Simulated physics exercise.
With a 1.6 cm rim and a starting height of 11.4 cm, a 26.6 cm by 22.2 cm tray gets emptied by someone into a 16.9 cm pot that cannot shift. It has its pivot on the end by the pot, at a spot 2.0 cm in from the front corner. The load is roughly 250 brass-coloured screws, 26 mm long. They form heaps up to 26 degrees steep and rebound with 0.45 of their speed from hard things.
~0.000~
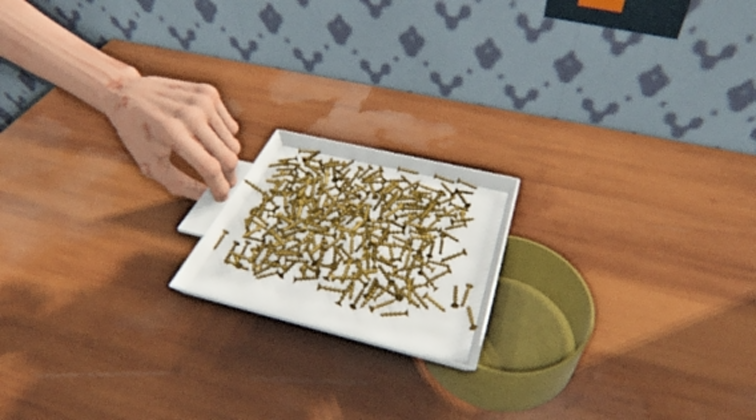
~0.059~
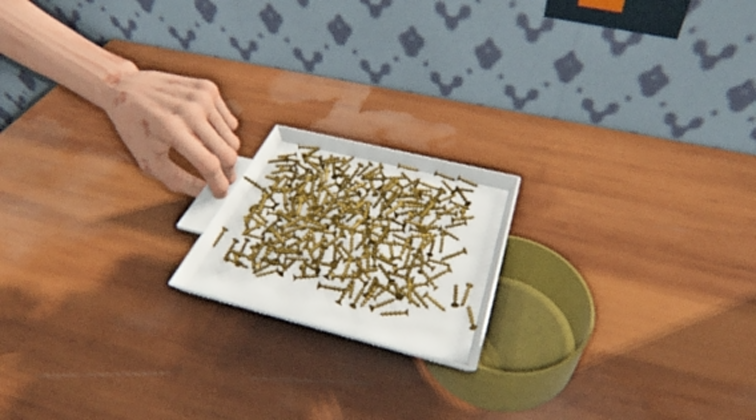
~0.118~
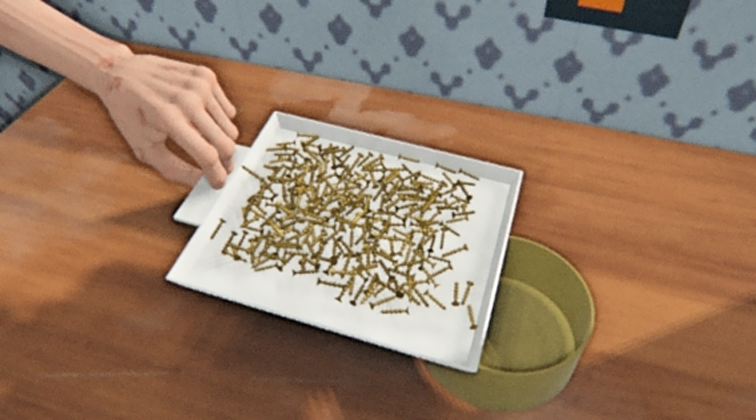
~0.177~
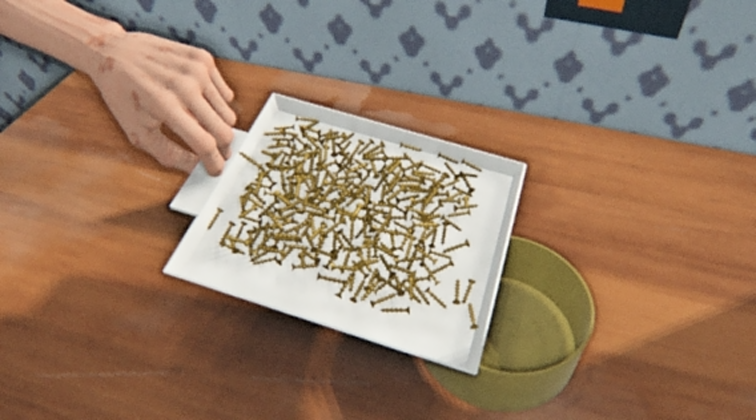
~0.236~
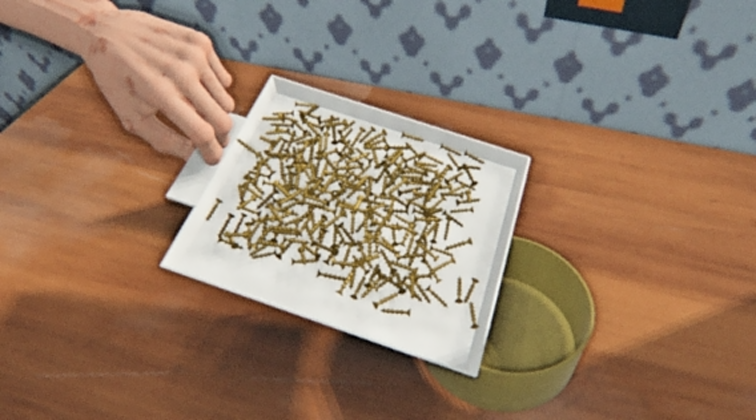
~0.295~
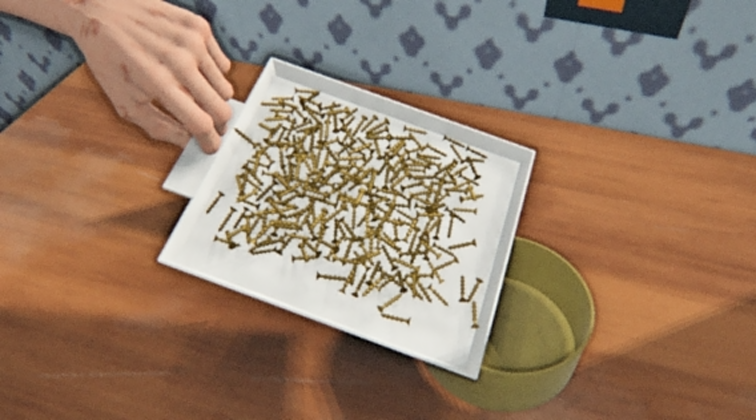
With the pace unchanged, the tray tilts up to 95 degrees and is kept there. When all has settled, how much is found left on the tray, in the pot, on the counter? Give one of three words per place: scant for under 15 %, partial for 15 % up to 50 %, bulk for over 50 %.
Result: Tray: I'm guessing a mere smattering of the load. Pot: I'm guessing a mere smattering of the load. Counter: I'm guessing the greater portion of the load.
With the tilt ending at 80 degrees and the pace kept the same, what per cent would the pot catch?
That would give about 0 per cent.
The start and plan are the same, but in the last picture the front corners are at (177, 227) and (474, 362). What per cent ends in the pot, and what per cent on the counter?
Pot: 70, counter: 30.
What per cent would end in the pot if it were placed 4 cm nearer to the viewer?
In that case some 15 per cent.
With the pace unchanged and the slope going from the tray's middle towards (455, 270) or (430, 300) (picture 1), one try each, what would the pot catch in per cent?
The share comes to roughly 70 in a hundred, then roughly 10 in a hundred.
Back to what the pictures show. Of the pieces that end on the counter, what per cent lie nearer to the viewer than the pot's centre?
I'd put it at around 100 per cent.
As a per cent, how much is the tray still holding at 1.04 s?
Estimate: About 5 percent.
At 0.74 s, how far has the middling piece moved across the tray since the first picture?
Roughly 13 cm.
Then, at 0.74 s, tilt 55 degrees; the tray holds 90 %, the pot 0 %.
After 1.04 s, tilt 79 degrees; the tray holds 5 %, the pot 0 %.
After 1.44 s, tilt 95 degrees; the tray holds 0 %, the pot 0 %.
By 1.8 s all is still; tray 0 %, pot 0 %, counter 100 %.
